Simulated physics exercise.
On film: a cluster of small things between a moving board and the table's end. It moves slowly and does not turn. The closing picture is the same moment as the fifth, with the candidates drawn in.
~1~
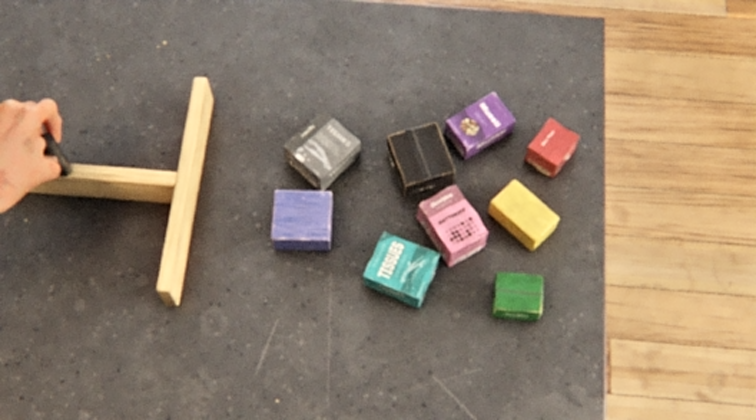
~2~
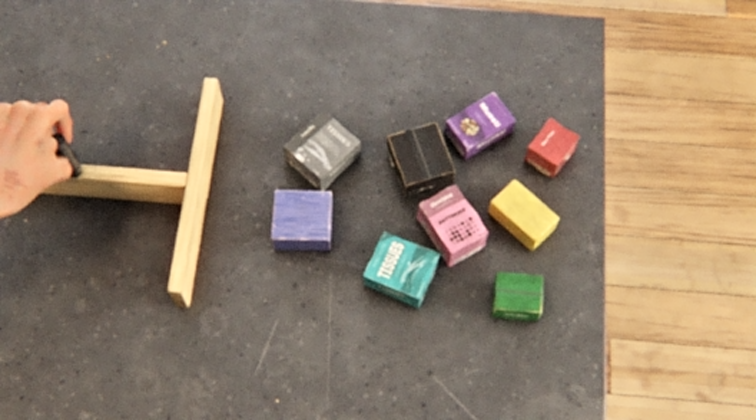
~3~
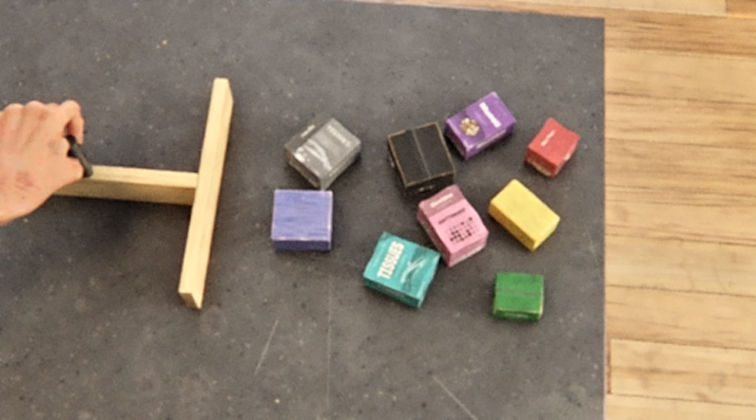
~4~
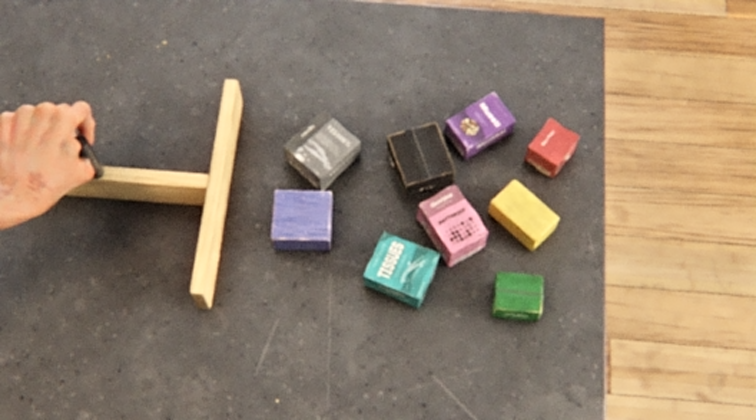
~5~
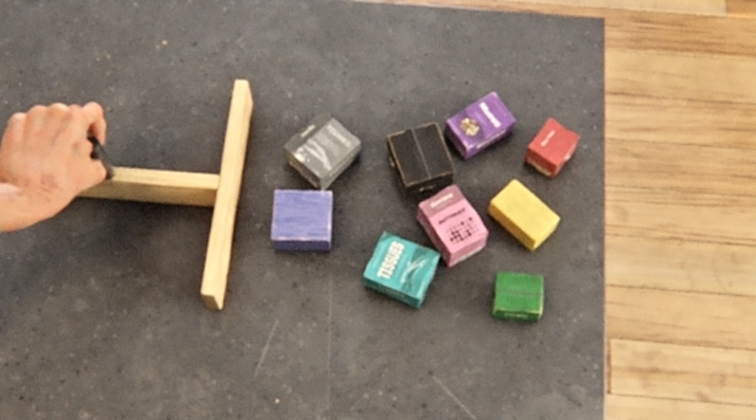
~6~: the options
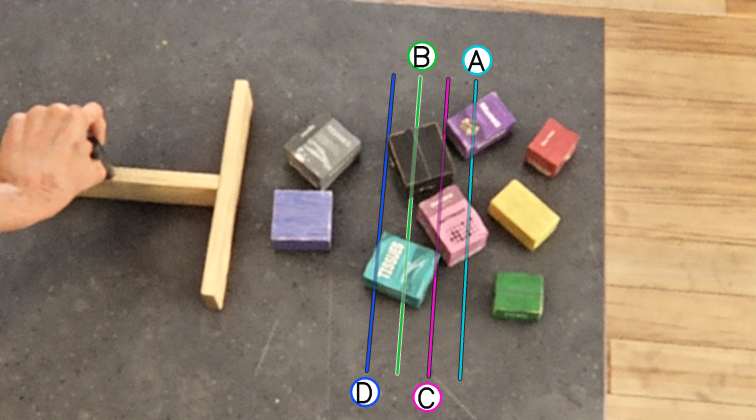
A hand slowly slid a T-shaped wooden board a short way to the right across a dark tabletop, toward a cluster of colourful little boxes and blocks, which all stayed still and untouched.
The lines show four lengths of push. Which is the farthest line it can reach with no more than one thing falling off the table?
At A, and not beyond.
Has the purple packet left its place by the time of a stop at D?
By then, yes.
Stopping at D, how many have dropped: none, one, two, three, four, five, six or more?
By then, none.
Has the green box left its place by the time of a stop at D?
No.
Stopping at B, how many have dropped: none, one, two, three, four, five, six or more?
The count is none.
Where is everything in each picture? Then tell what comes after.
In the first frame, yellow block (523, 216); purple packet (480, 126); pink box (452, 225).
In the second frame, board (193, 180); blue block (303, 220).
In the third frame, board (204, 181); green box (518, 297).
In the fourth frame, board (215, 182); grey box (323, 151).
In the fifth frame, board (225, 183); yellow block (523, 216); purple packet (480, 126); pink box (452, 225).
On the copy, A at (469, 221); B at (410, 216); C at (439, 219); D at (381, 214).
On A. First, board (312, 189); black box (427, 159); grey box (362, 147).
Then, board (398, 196); yellow block (536, 217); purple packet (514, 114).
Finally, board (466, 201); red packet (597, 144); yellow block (590, 228); none fallen.
By contrast, B is within the limit but short; C is within the limit but short; D is within the limit but short.
